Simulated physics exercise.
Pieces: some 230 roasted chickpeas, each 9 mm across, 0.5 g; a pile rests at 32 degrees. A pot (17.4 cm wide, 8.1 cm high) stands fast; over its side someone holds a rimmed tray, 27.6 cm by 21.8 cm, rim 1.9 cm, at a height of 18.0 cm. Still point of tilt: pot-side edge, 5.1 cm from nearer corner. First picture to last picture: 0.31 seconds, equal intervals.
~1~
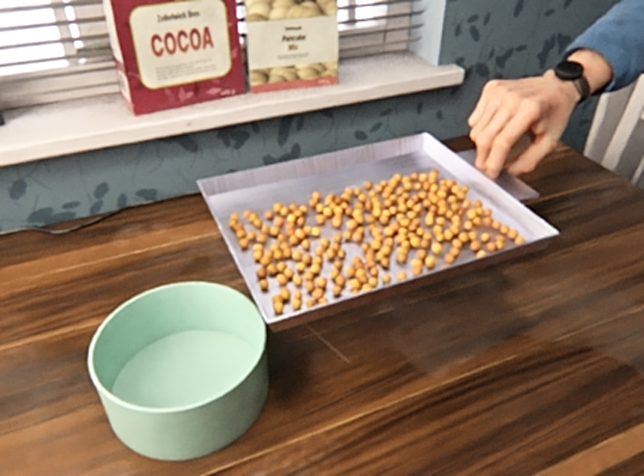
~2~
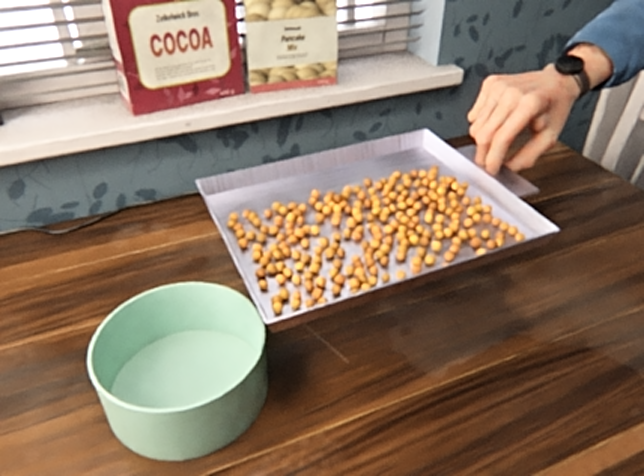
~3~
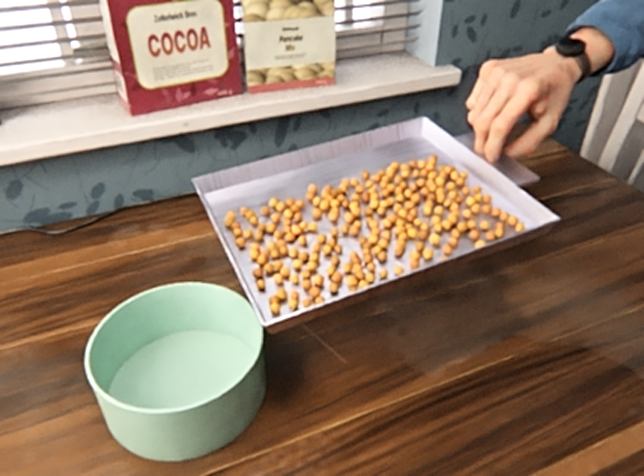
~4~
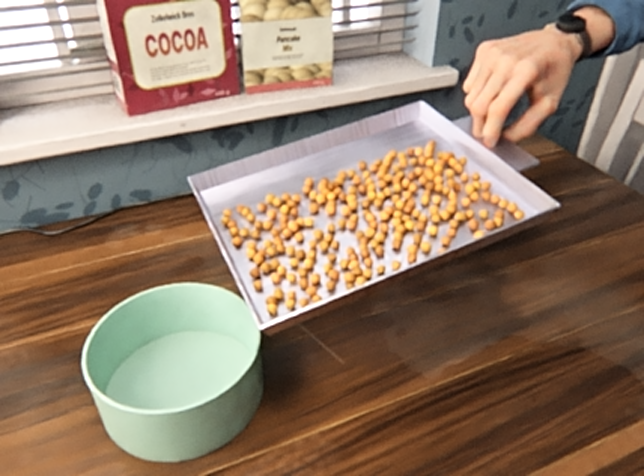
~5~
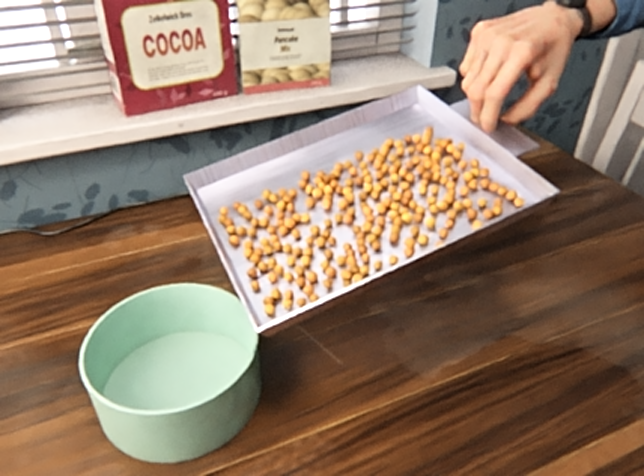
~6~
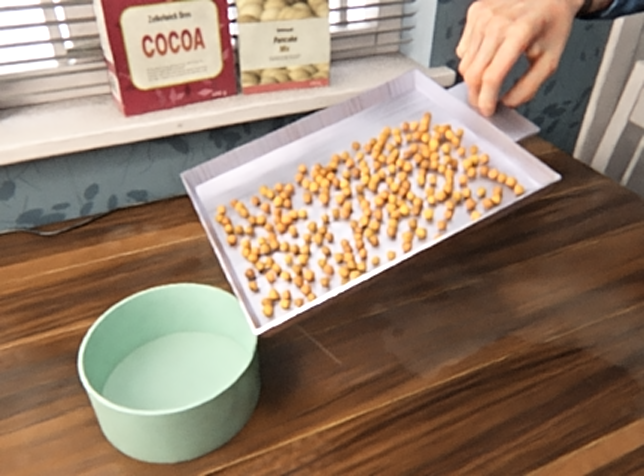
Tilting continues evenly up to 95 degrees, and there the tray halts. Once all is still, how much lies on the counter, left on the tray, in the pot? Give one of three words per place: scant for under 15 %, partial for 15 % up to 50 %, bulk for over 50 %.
Counter: I'd expect the greater amount. Tray: I'd expect little or nothing. Pot: I'd expect a modest amount.
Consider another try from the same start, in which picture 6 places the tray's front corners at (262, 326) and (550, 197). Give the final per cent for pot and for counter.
In the pot: 0 per cent; on the counter: 100 per cent.
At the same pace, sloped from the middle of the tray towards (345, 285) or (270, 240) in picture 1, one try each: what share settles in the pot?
First try: About 0 percent; second try: About 75 percent.
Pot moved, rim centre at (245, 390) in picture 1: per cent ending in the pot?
About 90 per cent.
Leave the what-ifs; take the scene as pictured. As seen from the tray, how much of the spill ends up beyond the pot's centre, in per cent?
About 60 %.
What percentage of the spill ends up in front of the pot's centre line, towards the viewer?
Share: Some 100 %.
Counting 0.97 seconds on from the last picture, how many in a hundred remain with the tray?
Estimate: Near 95 in a hundred.
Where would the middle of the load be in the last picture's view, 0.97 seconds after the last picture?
Around (250, 244).
Then, 0.58 s after the last picture, tilt 53 degrees; the tray holds 100 %, the pot 0 %.
Then, 0.97 s after the last picture, tilt 78 degrees; the tray holds 95 %, the pot 0 %.
Then, 1.44 s after the last picture, tilt 95 degrees; the tray holds 0 %, the pot 30 %.
In the end, counter 65 %, tray 0 %, pot 35 %.
